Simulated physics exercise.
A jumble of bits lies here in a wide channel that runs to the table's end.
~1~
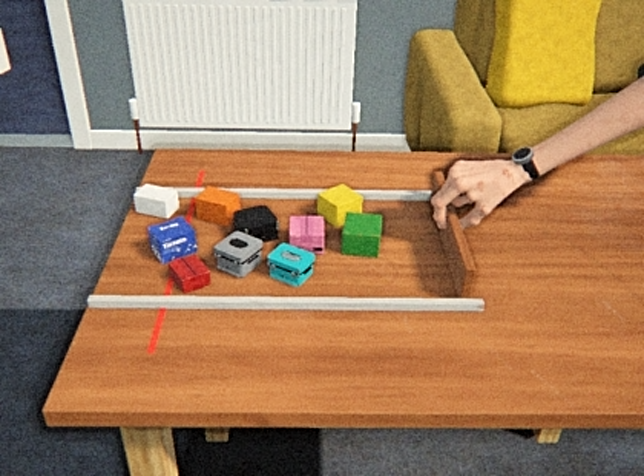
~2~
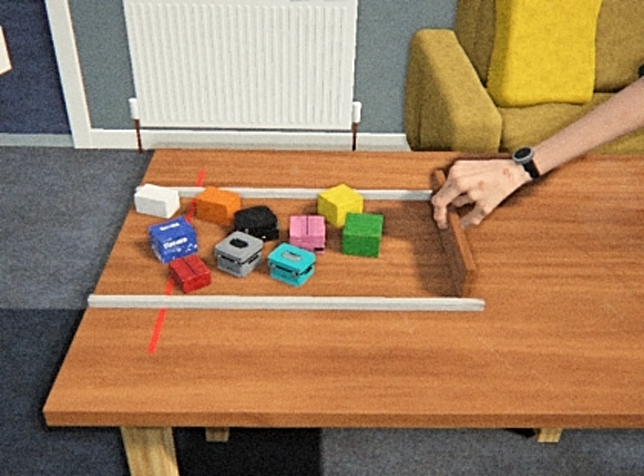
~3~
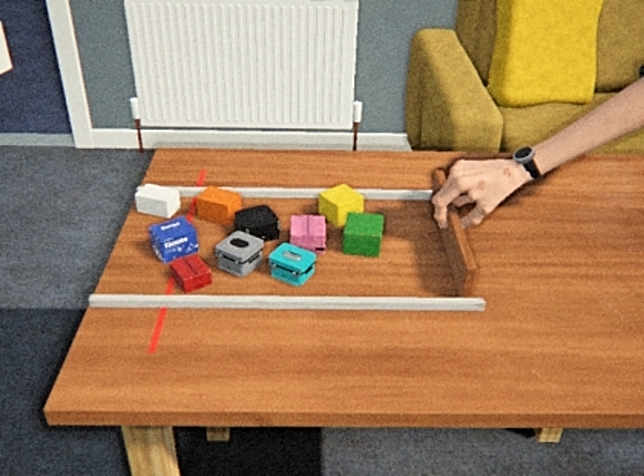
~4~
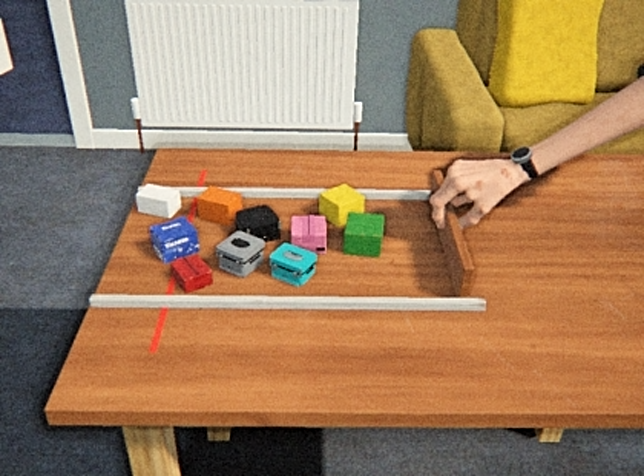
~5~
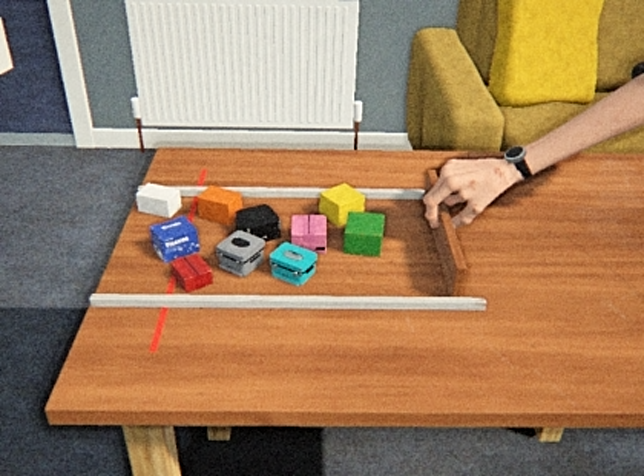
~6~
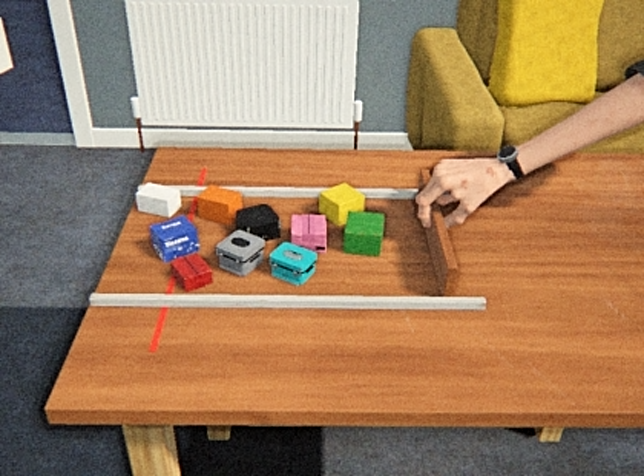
On a wooden table, a hand slides a board slightly left toward some colourful blocks.
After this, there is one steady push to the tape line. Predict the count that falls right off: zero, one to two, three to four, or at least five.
The edge claims three or four.
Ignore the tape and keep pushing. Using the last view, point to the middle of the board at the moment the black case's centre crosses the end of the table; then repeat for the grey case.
The middle is at (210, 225) when it's the black case, and at (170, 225) when it's the grey case.
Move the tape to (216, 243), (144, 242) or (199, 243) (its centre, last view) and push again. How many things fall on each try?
Try 1: 0; try 2: 7; try 3: 3.
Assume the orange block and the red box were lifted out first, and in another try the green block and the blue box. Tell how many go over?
Result: 1 in the first case, with 1 in the second.
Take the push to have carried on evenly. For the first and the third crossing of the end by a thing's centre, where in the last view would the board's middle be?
First roughly (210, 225), later roughly (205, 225).
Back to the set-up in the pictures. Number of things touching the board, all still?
It ends up touching 3.
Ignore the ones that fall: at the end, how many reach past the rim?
3.
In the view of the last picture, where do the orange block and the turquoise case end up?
The orange block at (137, 207), the turquoise case at (150, 265).
Soon after, none off yet; white block at rest near (159, 200); blue box at rest near (175, 239); red box at rest near (192, 273).
Then, none off yet; white block at rest near (159, 200); blue box moved about its own width near (146, 245); red box moved a little near (178, 276).
At rest, the number that fall off is three or four; fallen, black case, blue box and white block.
